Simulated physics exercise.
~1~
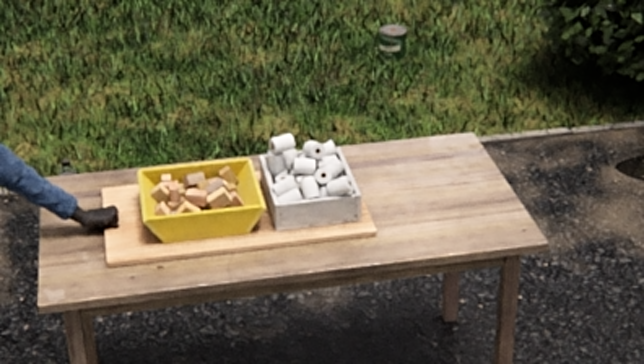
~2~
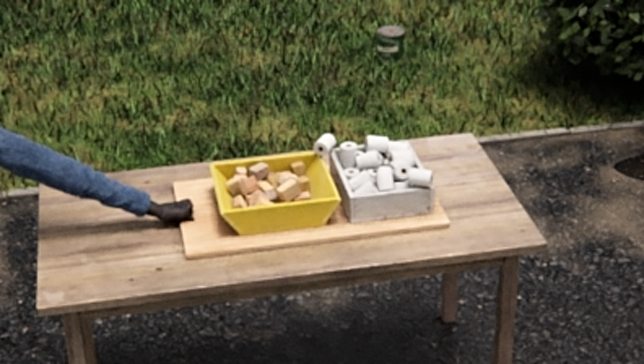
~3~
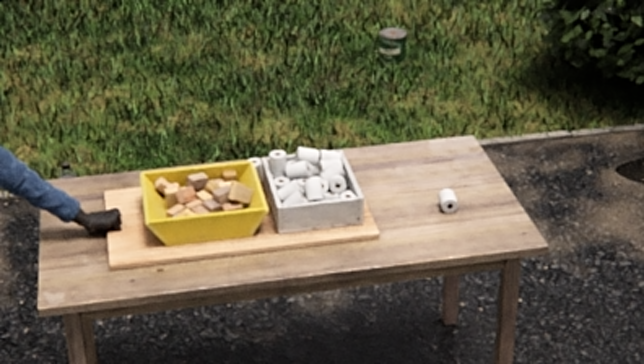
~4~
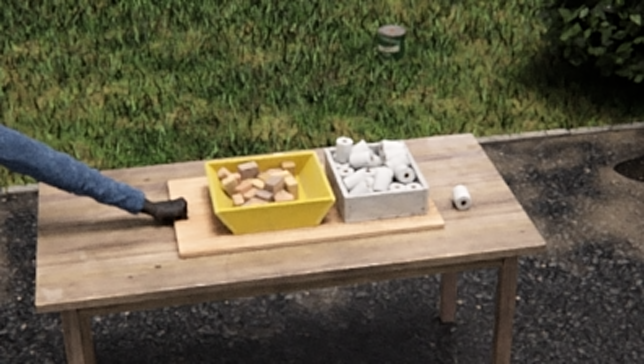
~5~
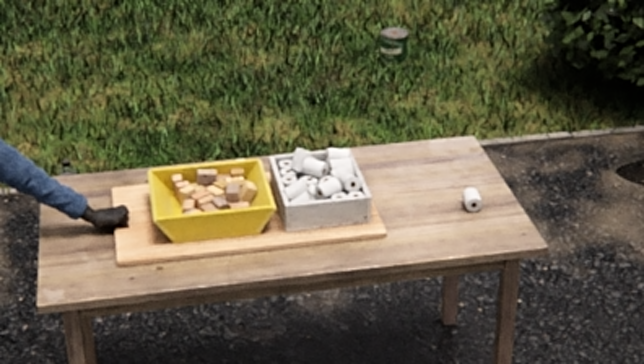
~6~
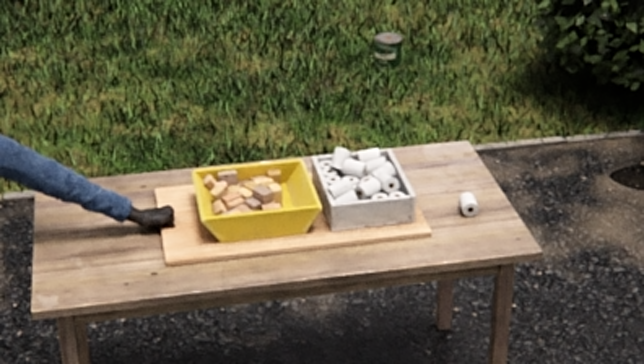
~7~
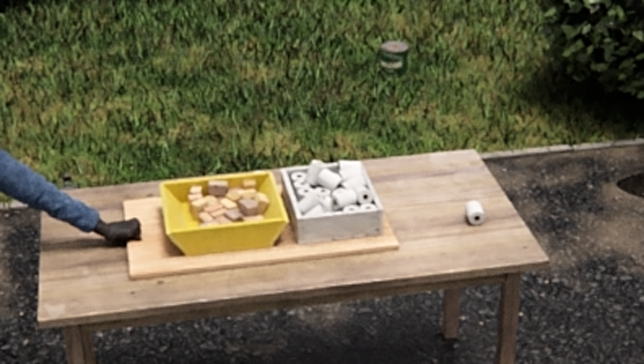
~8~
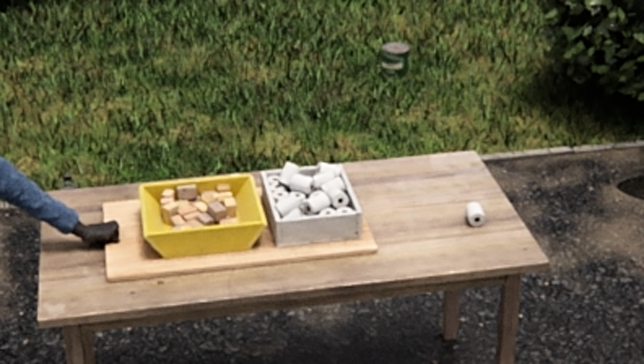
A gloved hand in a blue sleeve reaches from the left and holds a pale board on a wooden table, seen from above beside grass and dark gravel. On the board sit a yellow tote of timber offcuts and, to its right, a white tote of paper rolls. The arm slides the board right, then back left, and one roll ends up alone on the table's right side. The board goes right and left twice more while the loose contents shift. It finishes at the left, both totes still well filled and the stray roll lying apart.
